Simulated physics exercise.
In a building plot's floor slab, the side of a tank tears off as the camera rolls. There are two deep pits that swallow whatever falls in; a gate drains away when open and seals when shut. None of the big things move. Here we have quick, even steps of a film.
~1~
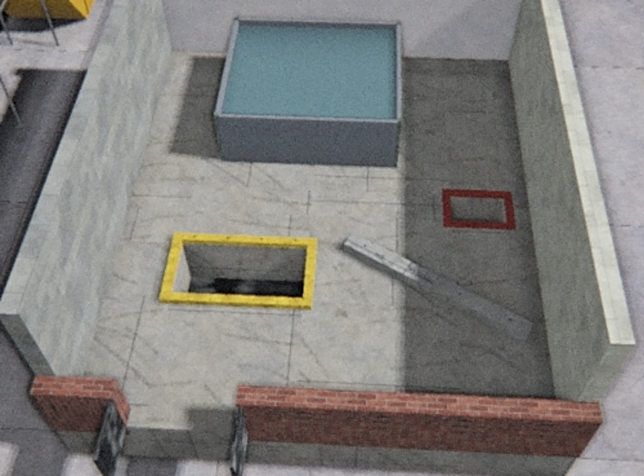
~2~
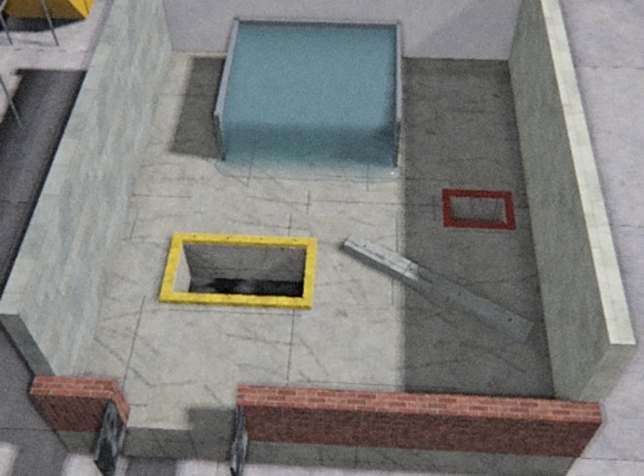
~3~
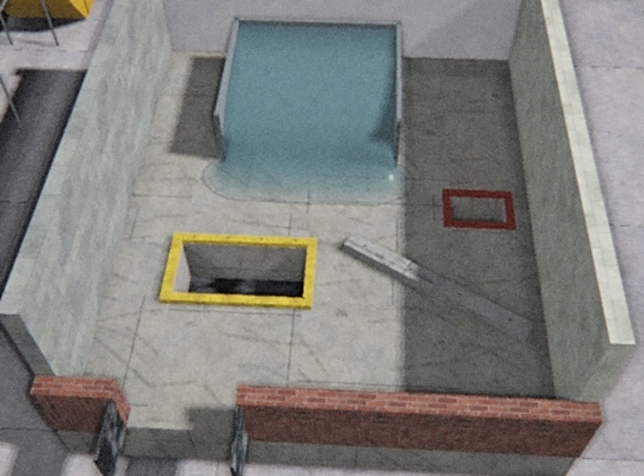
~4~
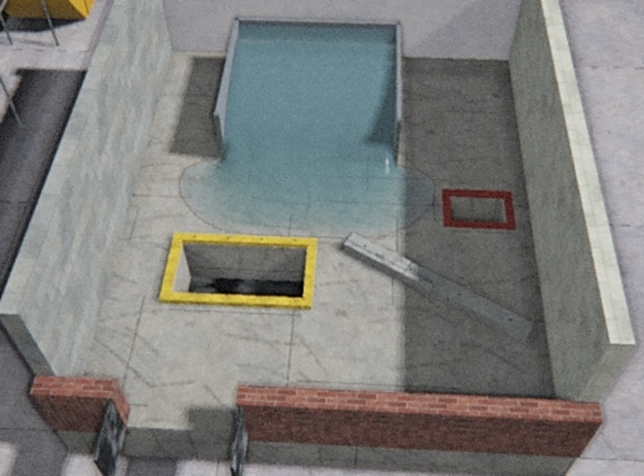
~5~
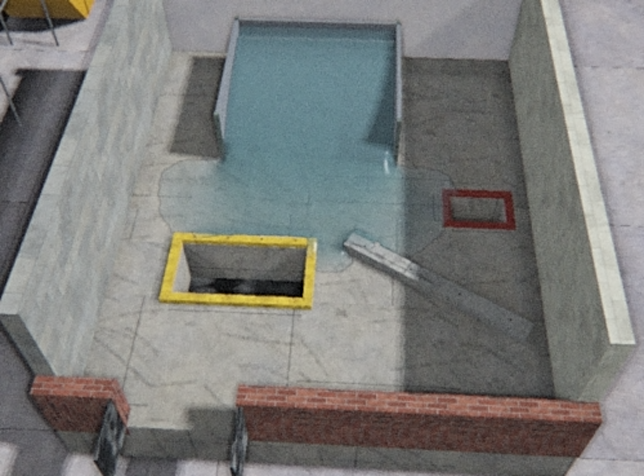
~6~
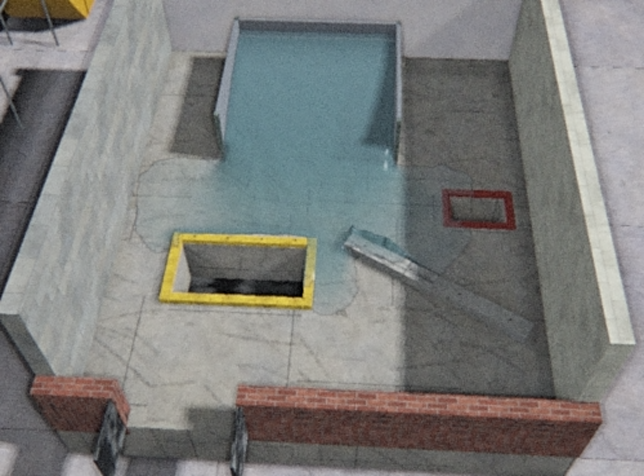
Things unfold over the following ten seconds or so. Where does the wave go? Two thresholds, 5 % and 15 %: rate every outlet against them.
Rating by outlet: Gate - between the two, yellow pit - above both, red pit - between the two.
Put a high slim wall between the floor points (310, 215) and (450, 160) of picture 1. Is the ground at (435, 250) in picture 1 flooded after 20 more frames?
Finding: Unreached.
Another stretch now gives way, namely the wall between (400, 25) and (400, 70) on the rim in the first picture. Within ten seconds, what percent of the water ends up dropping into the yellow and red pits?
Result - yellow: 0 %; red: 40 %.
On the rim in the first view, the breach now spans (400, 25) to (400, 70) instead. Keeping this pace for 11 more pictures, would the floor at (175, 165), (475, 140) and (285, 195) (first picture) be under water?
First point spared, second point swamped, third point spared.
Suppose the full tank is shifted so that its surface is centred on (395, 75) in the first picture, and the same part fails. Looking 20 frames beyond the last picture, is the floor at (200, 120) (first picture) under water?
The answer is spared.
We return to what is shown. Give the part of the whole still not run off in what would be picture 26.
Around 66 parts in a hundred.
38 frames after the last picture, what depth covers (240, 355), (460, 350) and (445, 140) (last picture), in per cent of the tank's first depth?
Going in order, that's 10, 14 and 2 %.
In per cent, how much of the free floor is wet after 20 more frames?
I'd say 70 per cent.
A moment on, water covers 45 % of the floor; the gate 0 %, the yellow pit 12 %, the red pit 0 %.
Next, water covers 60 % of the floor; the gate 0 %, the yellow pit 23 %, the red pit 1 %.
Then, water covers 70 % of the floor; the gate 2 %, the yellow pit 30 %, the red pit 2 %.
Later, water covers 90 % of the floor; the gate 5 %, the yellow pit 35 %, the red pit 5 %.
In the end, water covers 95 % of the floor; the gate 12 %, the yellow pit 36 %, the red pit 10 %.
